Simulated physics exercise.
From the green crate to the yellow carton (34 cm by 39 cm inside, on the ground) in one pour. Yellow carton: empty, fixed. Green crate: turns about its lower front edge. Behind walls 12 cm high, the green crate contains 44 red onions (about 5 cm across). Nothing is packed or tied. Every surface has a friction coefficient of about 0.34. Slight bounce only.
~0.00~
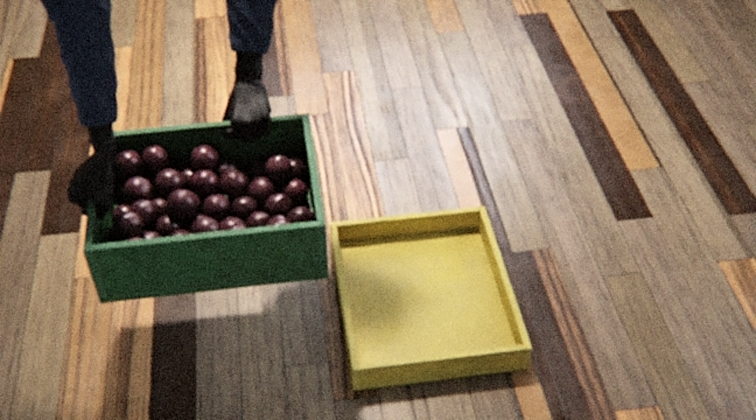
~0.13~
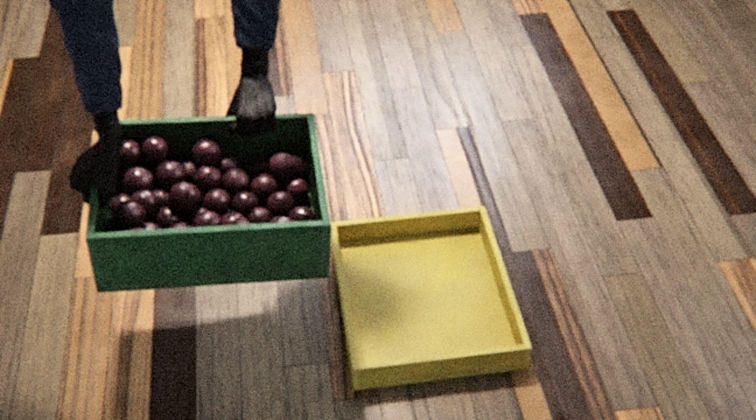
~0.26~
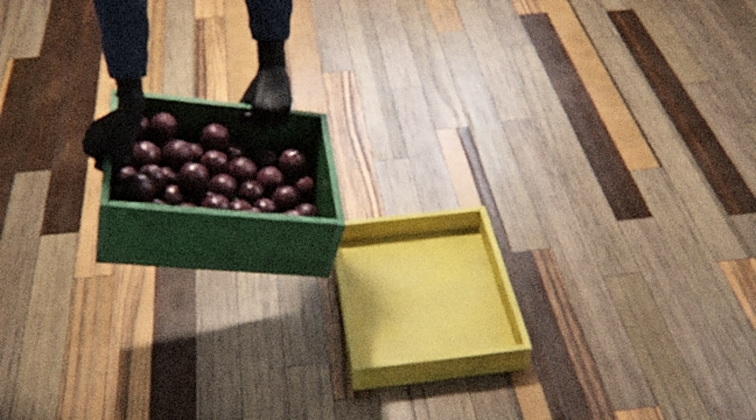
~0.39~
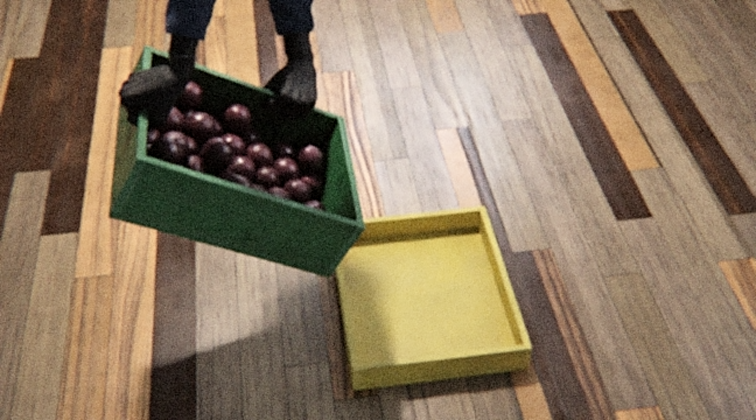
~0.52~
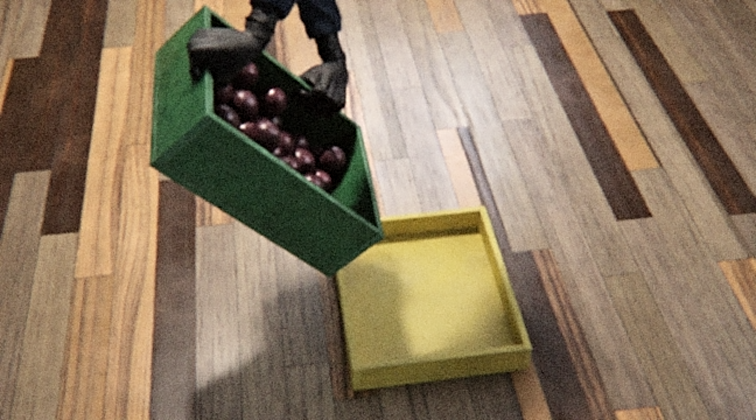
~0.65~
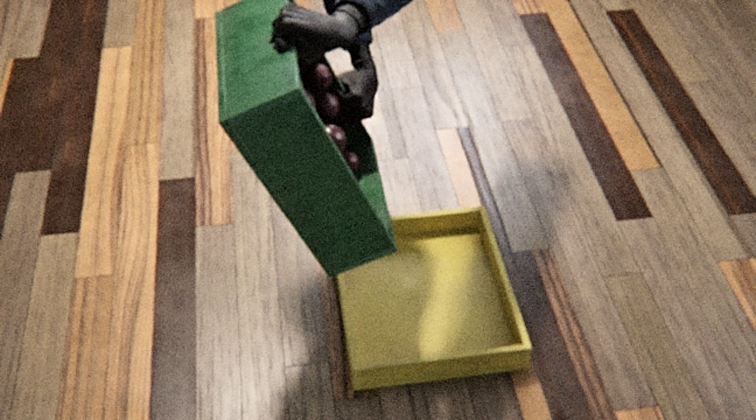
Two dark-gloved hands raise and steeply tilt a green crate of red onions beside a yellow carton.
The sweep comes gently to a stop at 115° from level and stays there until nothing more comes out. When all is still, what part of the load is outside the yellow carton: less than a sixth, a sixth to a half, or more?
You'll likely see one sixth up to one half of the load outside the yellow carton.
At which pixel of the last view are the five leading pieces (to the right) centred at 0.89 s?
They'd be centred about (439, 189) in the last picture.
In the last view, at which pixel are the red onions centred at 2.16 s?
Roughly at pixel (471, 284).
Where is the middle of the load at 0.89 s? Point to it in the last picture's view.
Near pixel (363, 157).
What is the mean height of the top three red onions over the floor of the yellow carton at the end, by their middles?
Around 7 centimetres.
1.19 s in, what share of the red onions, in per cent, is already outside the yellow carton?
About 15 per cent.
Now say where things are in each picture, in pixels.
In the first frame (each is followed by its nearest rim corner in this view), green crate, (91, 247); yellow carton, (359, 367); 0° from level; none out.
Green crate, (94, 235); 4° from level, in the second frame.
Green crate, (108, 203); 15° from level, in the third frame.
Green crate, (146, 158); 30° from level, in the fourth frame.
Green crate, (214, 116); 49° from level, in the fifth frame.
Green crate, (302, 92); yellow carton, (359, 367); 68° from level; none out, in the sixth frame.
After 0.89 s, tilt 99°; 38 still in the green crate and 6 in the air.
After 1.19 s, tilt 115°; 4 still in the green crate, 13 in the yellow carton, 6 outside the yellow carton and 21 in the air.
After 1.62 s, tilt 115°; 32 in the yellow carton and 12 outside the yellow carton.
Final count (at 2.16 s), 32 in the yellow carton and 12 outside the yellow carton. Asked share, 12 of 44, 27 per cent.
